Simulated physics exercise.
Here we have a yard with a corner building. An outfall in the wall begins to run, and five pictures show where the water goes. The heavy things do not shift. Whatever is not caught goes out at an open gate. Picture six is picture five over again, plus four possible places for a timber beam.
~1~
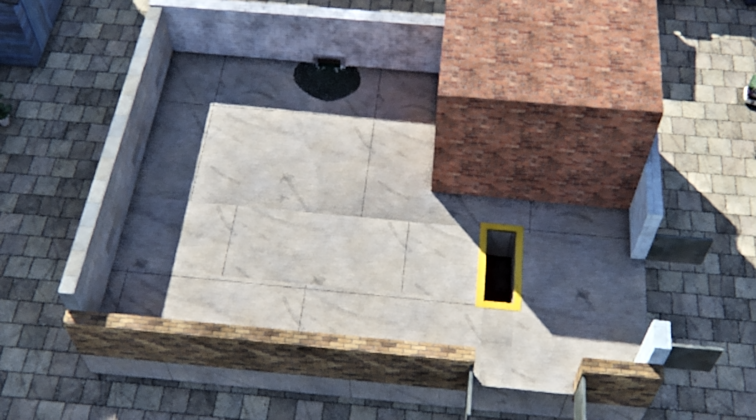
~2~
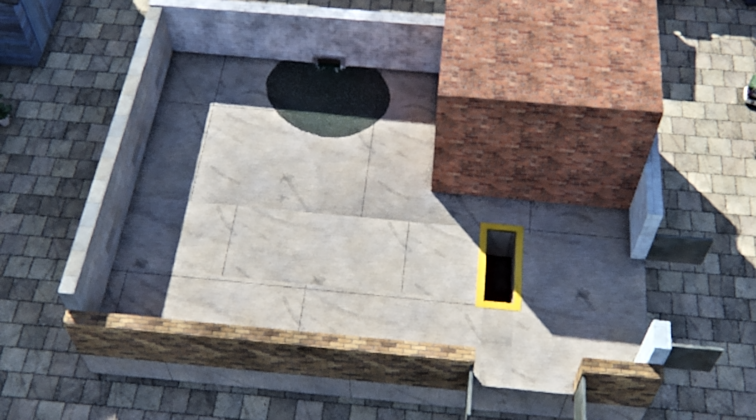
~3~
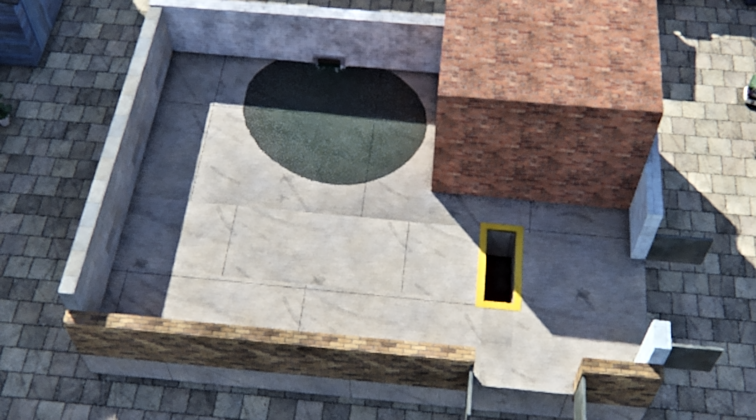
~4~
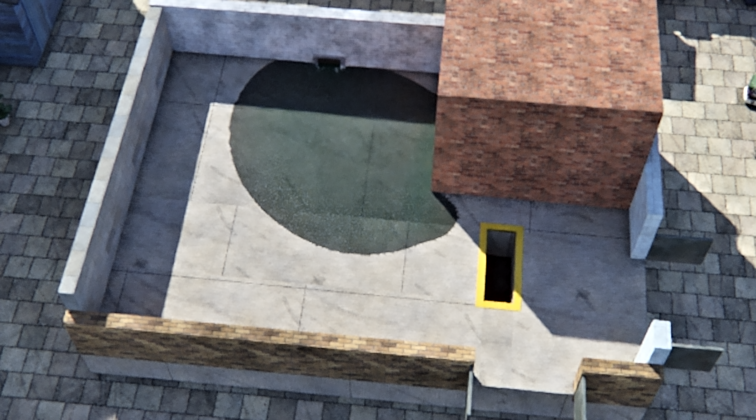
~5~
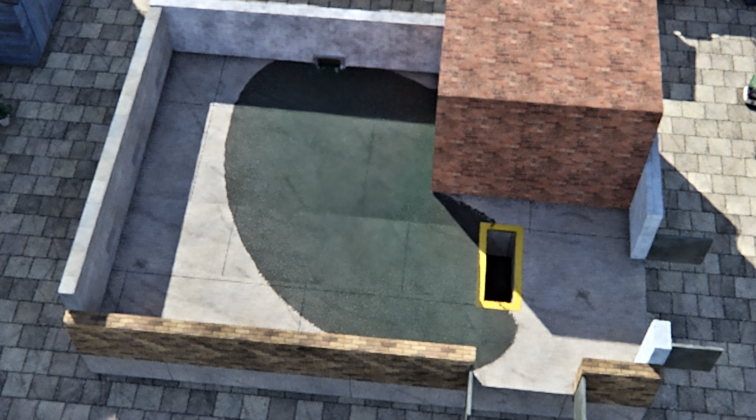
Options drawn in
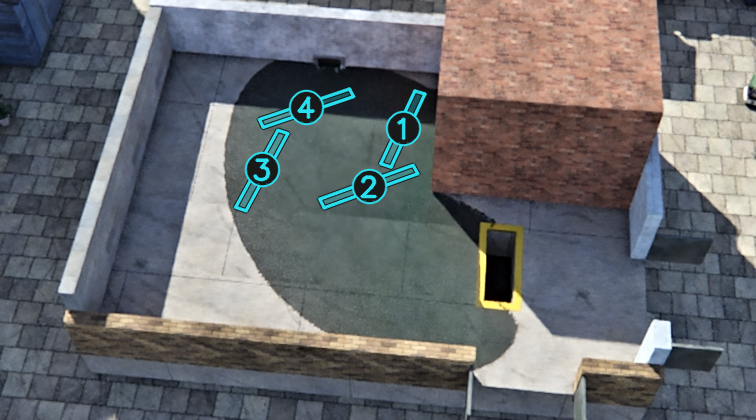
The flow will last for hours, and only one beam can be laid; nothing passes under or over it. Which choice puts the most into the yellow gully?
Take 3.
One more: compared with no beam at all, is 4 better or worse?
Place 4 is worse.
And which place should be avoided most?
Place 2.
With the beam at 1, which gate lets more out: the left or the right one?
The left one.
On the marked copy, 1 from (385, 165) to (419, 92); 2 from (321, 203) to (415, 169); 3 from (240, 209) to (282, 131); 4 from (261, 123) to (351, 92).
If 1 is chosen, about 14 % of the stream goes into the yellow gully, about 86 % out by the gates.
If 2 is chosen, about 10 % of the stream goes into the yellow gully, about 89 % out by the gates.
If 3 is chosen, about 20 % of the stream goes into the yellow gully, about 80 % out by the gates.
If 4 is chosen, about 13 % of the stream goes into the yellow gully, about 87 % out by the gates.
